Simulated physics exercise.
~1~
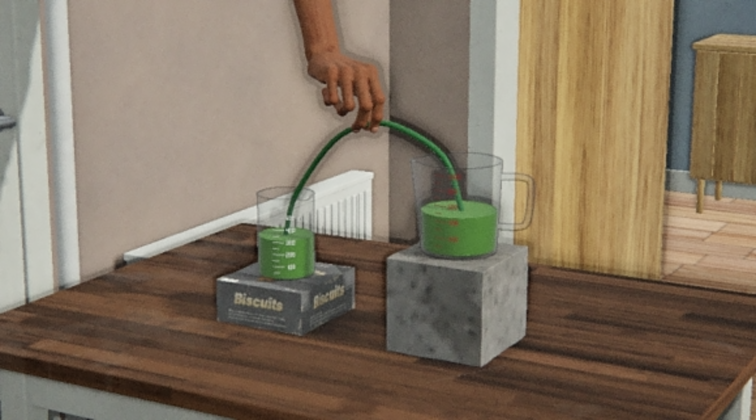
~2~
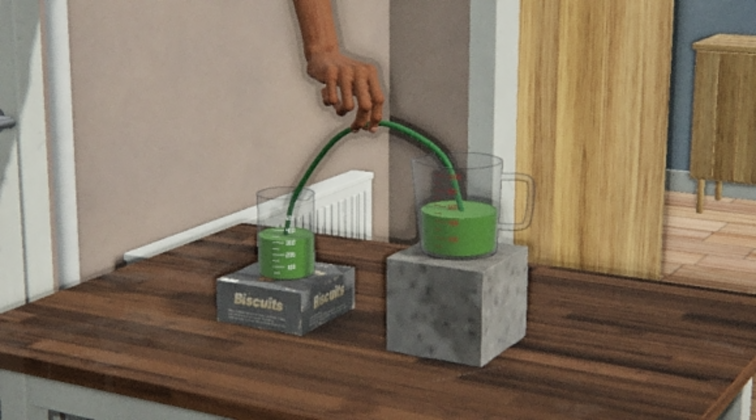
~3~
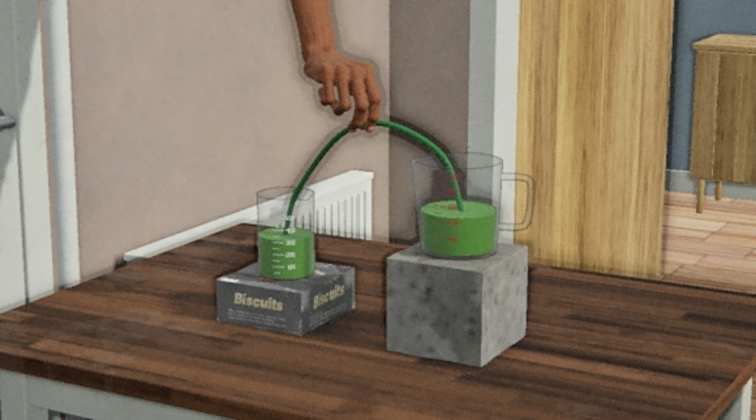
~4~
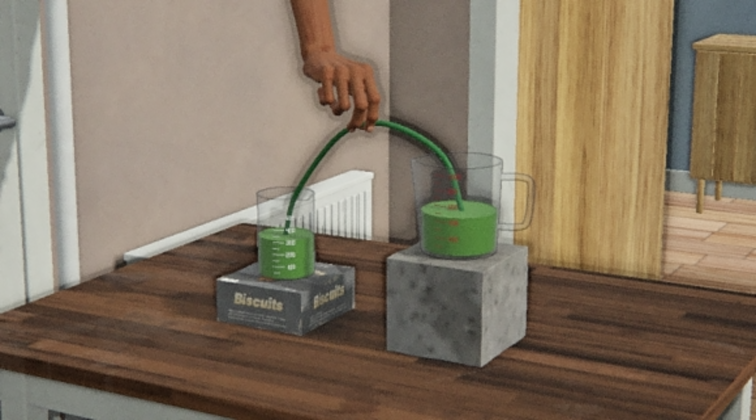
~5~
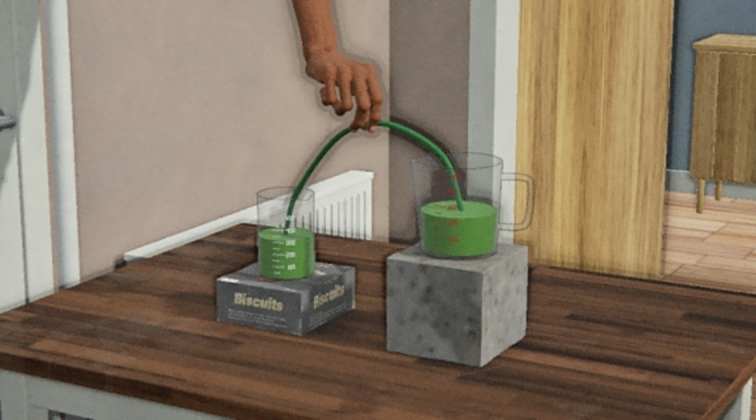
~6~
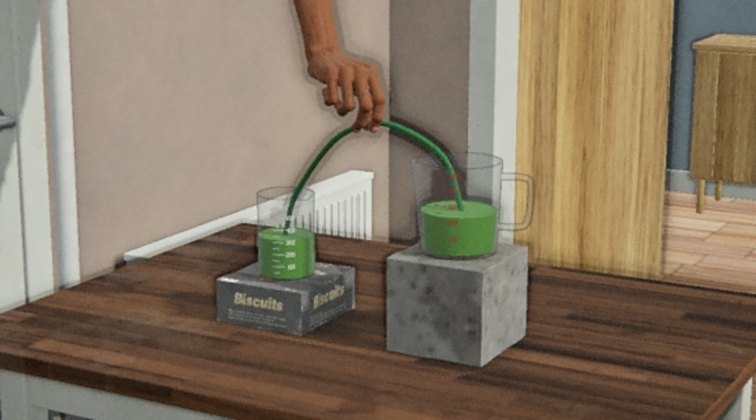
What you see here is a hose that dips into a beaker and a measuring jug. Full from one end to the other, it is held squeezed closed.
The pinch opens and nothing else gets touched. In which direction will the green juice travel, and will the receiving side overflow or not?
It flows - leftward, one that fills - no overflow.
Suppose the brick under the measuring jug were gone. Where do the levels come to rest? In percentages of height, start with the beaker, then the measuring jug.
In that order they come to 10 and 60 in a hundred of their heights.
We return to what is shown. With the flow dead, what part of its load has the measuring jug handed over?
Roughly 55 per cent.
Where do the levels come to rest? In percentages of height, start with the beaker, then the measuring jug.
The first at 85 per cent, the second at 20 per cent.
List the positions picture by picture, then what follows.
The first picture shows fingers on the hose; beaker (286, 232) about half full, up on the packet; measuring jug (459, 203) about half full, up on the brick.
The second picture shows still shut; beaker about half full, surface at (286, 234); measuring jug about half full, surface at (459, 210).
In the third picture, the hose is pinched; beaker (286, 232) about half full; measuring jug (459, 203) about half full.
The fourth picture shows nothing flows; beaker about half full, surface at (286, 234); measuring jug about half full, surface at (459, 210).
The fifth picture shows fingers on the hose; beaker (286, 232) about half full, up on the packet; measuring jug (459, 203) about half full, up on the brick.
The sixth picture shows still shut; beaker about half full, surface at (286, 234); measuring jug about half full, surface at (459, 210).
A moment on, the beaker is about two thirds full; the measuring jug is about a third full.
Further on, the beaker is about three quarters full; the measuring jug is about a quarter full.
When it is over, the beaker is about three quarters full; the measuring jug is about a quarter full; the two surfaces are level.
